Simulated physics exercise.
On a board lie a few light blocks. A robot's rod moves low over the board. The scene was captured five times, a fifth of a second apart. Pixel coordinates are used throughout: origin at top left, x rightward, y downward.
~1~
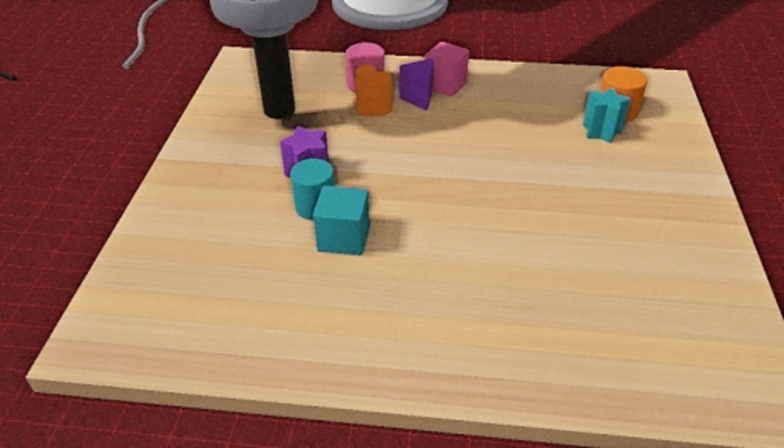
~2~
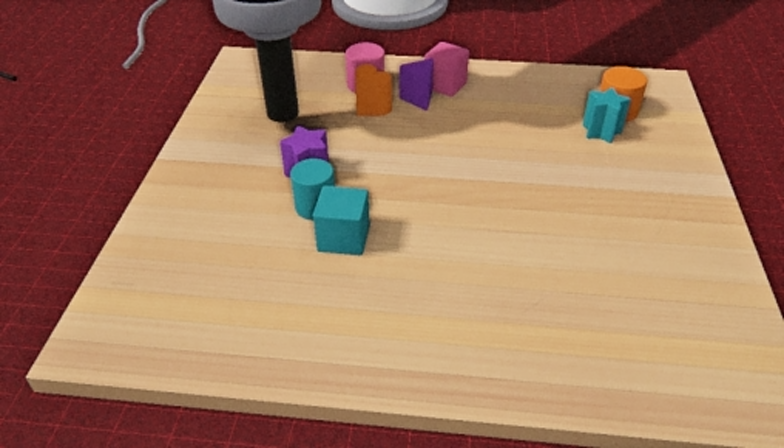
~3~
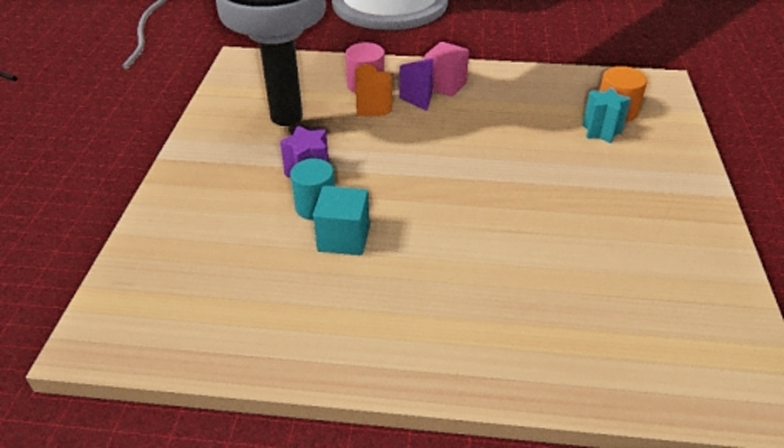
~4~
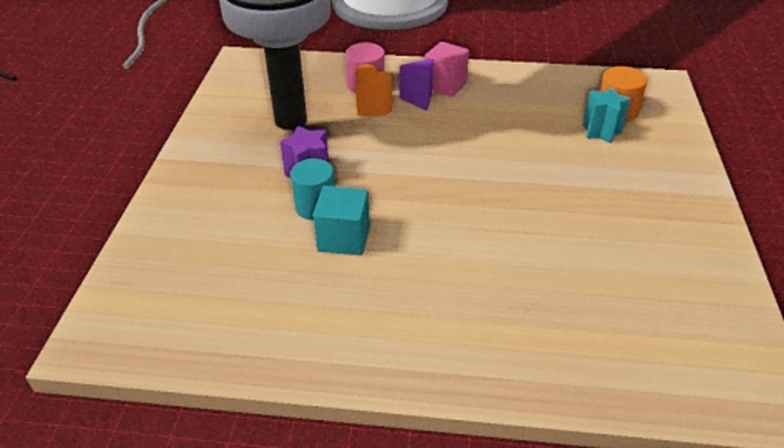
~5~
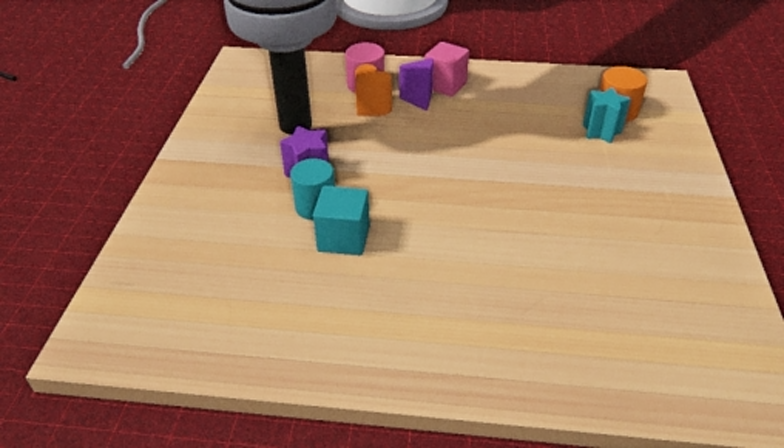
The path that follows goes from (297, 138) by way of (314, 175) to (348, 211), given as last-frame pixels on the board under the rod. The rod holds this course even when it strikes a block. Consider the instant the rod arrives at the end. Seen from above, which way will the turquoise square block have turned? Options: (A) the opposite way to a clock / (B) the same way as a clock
The one that fits is A, the opposite way to a clock.
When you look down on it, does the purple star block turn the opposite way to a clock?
No
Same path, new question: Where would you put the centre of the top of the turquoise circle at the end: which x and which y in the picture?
Somewhere near (285, 217).
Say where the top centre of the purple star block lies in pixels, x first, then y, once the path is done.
Its top middle is near (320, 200).
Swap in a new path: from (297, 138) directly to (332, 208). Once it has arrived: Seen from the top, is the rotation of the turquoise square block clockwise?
In short: No.
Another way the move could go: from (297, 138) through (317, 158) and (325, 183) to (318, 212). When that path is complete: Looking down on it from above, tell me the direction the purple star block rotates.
From above, the turn goes clockwise.
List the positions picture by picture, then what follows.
The first picture shows lower end of the rod at (280, 111), tops of blocks, purple star block at (305, 139), turquoise circle at (312, 171), turquoise square block at (341, 202), orange heart-shaped block at (371, 74).
The second picture shows rod at (283, 114), blocks as before.
The third picture shows rod at (287, 117), blocks as before.
The fourth picture shows rod at (291, 121), blocks as before.
The fifth picture shows rod at (296, 126), purple star block at (305, 139), turquoise circle at (312, 171), turquoise square block at (341, 202), orange heart-shaped block at (371, 74).
The first path, step by step. One third of the way, rod at (306, 150); purple star block at (306, 153), turned 15° clockwise; turquoise circle at (309, 177); turquoise square block at (342, 204).
Two thirds of the way, rod at (323, 174); purple star block at (312, 180), turned 40° clockwise; turquoise circle at (296, 206); turquoise square block at (342, 217), turned 60° anticlockwise.
At the end, rod at (347, 198); purple star block at (322, 199), turned 80° clockwise; turquoise circle at (285, 217); turquoise square block at (343, 234), turned 65° anticlockwise; orange heart-shaped block not moved.
